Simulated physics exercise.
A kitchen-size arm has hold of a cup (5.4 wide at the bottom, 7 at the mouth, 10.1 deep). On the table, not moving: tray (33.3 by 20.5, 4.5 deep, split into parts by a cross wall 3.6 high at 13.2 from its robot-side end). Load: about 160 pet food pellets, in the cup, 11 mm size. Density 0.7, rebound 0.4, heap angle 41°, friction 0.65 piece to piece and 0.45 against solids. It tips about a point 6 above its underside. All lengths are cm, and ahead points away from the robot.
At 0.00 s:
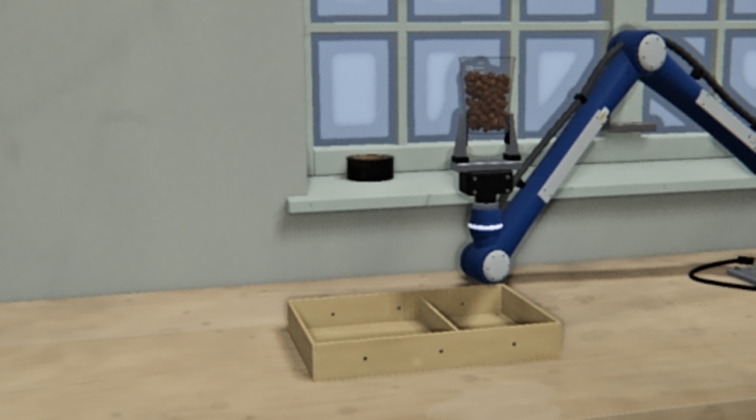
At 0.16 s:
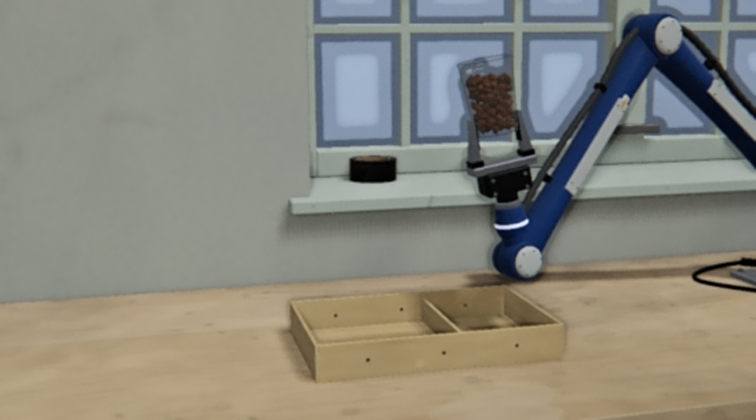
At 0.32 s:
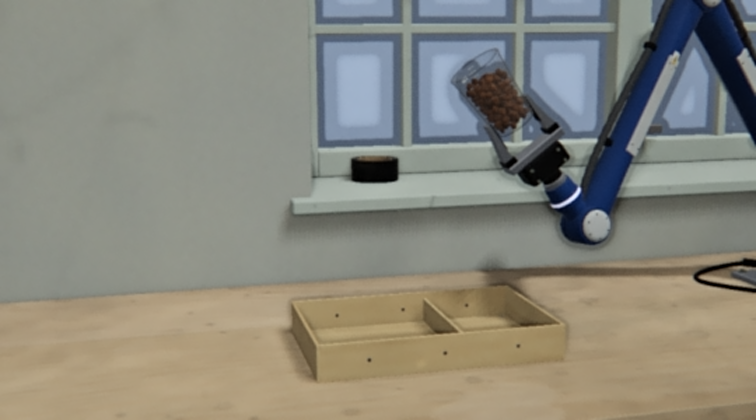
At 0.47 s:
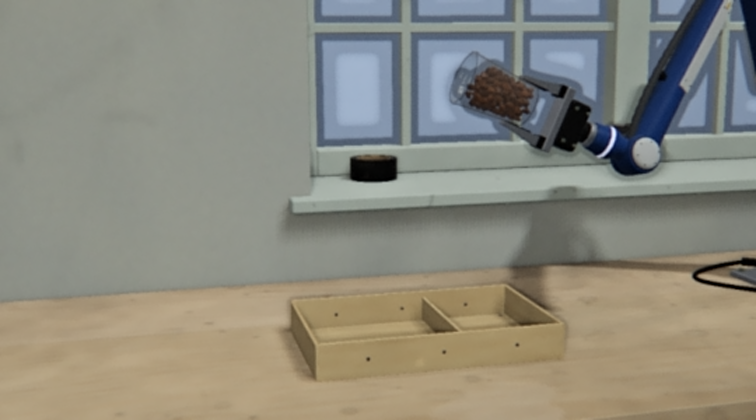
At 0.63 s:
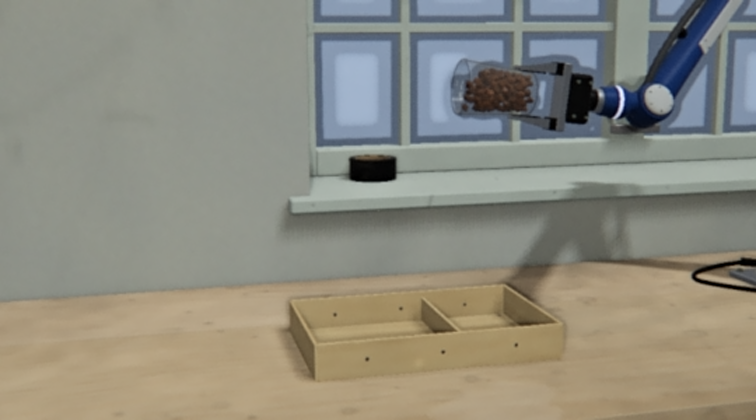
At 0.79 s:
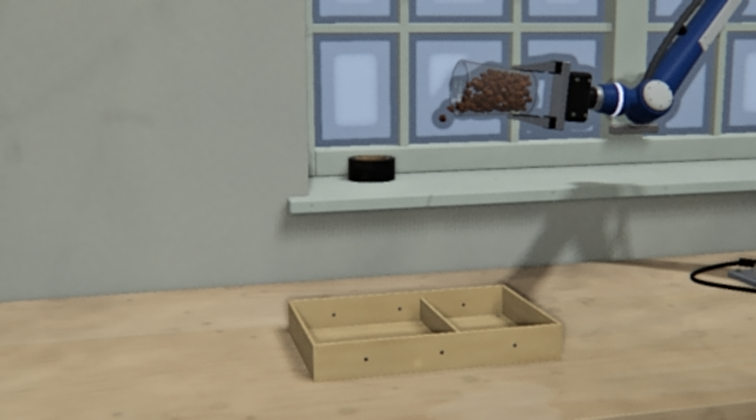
The video shows a blue robot arm holding a clear cup of brown pellets above a divided wooden tray, tilting it leftward from upright until it lies nearly sideways, when a pellet comes out at the mouth.
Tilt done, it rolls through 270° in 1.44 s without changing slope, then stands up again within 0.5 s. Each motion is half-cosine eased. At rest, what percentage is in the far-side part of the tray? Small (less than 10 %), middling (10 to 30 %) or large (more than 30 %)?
In the far-side part of the tray the share is middling, 10 to 30 %.
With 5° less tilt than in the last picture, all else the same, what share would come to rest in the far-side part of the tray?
Then about 15 per cent.
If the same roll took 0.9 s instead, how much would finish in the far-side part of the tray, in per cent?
In that case some 15 per cent.
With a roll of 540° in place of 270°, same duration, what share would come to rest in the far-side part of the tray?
In that case some 35 per cent.
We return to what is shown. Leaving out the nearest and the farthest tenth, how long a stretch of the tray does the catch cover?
Some 12 cm.
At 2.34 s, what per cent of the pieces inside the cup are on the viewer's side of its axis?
Roughly 65 per cent.
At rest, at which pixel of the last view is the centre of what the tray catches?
At about (409, 346).
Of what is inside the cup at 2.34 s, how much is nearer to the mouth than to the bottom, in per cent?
Roughly 40 per cent.
After 1.57 s, tipped 85°, highest piece 38 above the table; 139 in the cup, 5 in the far-side part, 12 in flight or on a rim.
After 2.34 s, tipped 75°, highest piece 38 above the table; 126 in the cup, 27 in the far-side part, 3 in flight or on a rim.
After 2.93 s, upright, highest piece 40 above the table; 126 in the cup, 30 in the far-side part.
After 3.63 s, upright, highest piece 40 above the table; 126 in the cup, 30 in the far-side part.
At rest, 126 in the cup, 30 in the far-side part. That is 19 % in the far-side part of the tray.
